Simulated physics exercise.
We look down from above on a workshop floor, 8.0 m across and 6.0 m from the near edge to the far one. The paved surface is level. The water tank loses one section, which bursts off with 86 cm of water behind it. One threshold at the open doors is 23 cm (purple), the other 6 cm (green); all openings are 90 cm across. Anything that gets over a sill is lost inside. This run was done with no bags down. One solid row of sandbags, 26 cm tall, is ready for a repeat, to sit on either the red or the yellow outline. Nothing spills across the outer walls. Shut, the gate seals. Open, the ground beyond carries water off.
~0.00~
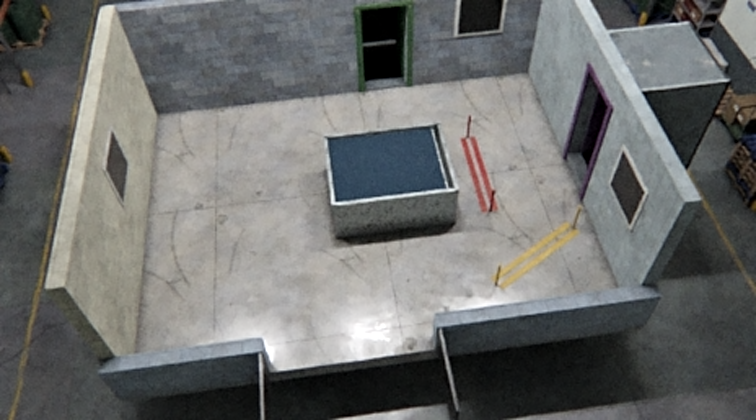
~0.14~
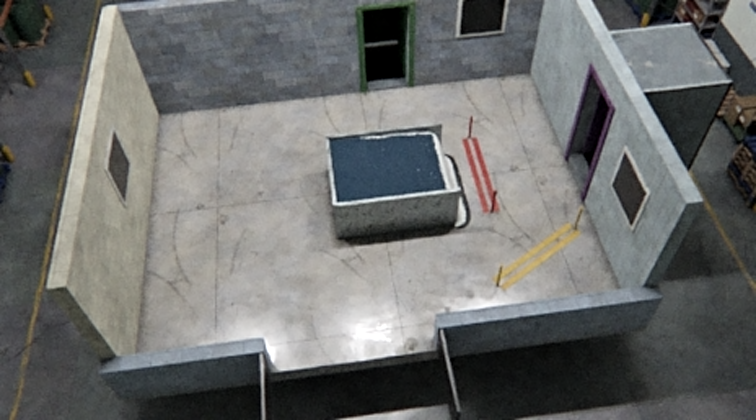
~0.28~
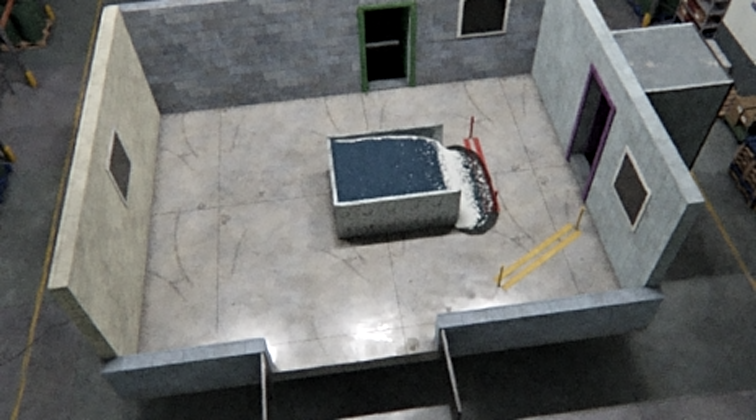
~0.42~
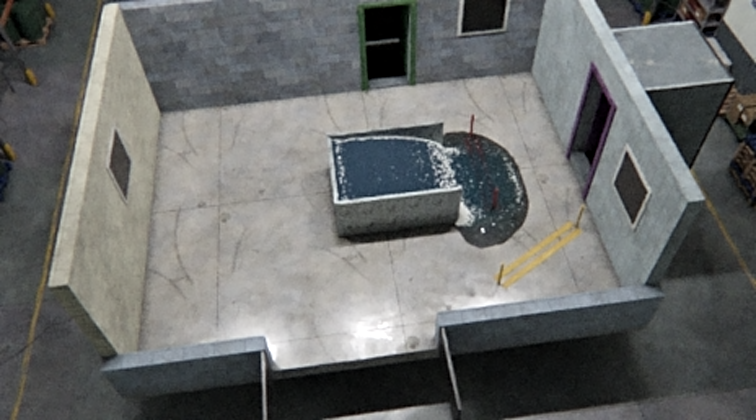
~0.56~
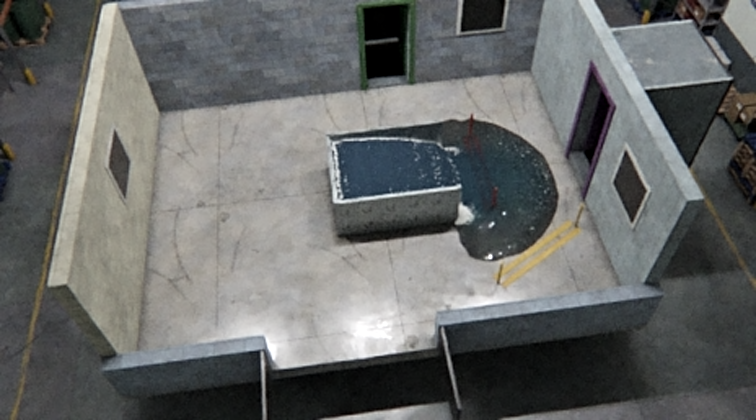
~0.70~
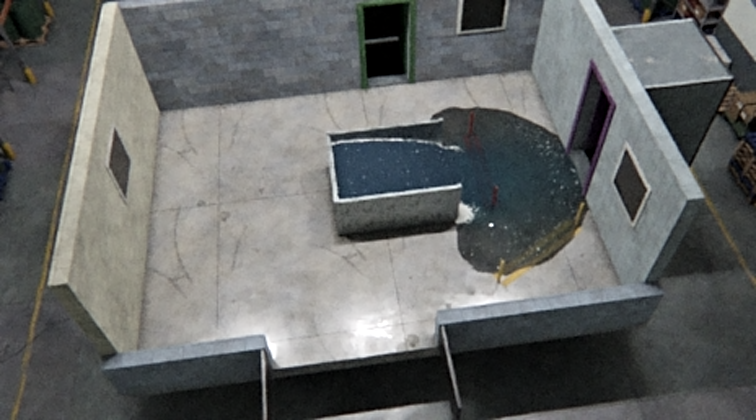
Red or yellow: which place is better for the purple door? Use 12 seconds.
Red.
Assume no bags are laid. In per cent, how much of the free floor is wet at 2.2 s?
Wet share: Near 25 %.
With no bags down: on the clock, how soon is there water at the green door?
Green door: 3.0 s.
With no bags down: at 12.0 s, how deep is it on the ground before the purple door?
Depth: Approx. 3.5 cm.
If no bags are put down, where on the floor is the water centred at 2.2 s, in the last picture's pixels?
The water's centre sits near (497, 183).
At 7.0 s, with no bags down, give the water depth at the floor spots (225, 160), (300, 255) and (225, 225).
Taking the spots in order, 3, 4 and 4 cm.
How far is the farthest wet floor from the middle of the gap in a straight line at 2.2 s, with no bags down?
Call it close to 3.8 m.
After 1.4 s water covers 25 % of the floor and is deepest (48 cm) near (572, 175) in the run without bags; in at the purple door, 94 L with no bags, 4 L with the row on red, 89 L on yellow.
After 2.2 s water covers 25 % of the floor and is deepest (45 cm) near (531, 75) in the run without bags; in at the purple door, 185 L with no bags, 12 L with the row on red, 211 L on yellow.
After 3.5 s water covers 50 % of the floor and is deepest (27 cm) near (627, 307) in the run without bags; in at the purple door, 221 L with no bags, 14 L with the row on red, 254 L on yellow.
After 7.0 s water covers 95 % of the floor and is deepest (13 cm) near (152, 197) in the run without bags; in at the purple door, 222 L with no bags, 15 L with the row on red, 255 L on yellow.
After 12.0 s water covers 100 % of the floor and is deepest (10 cm) near (326, 205) in the run without bags; in at the purple door, 222 L with no bags, 15 L with the row on red, 255 L on yellow.
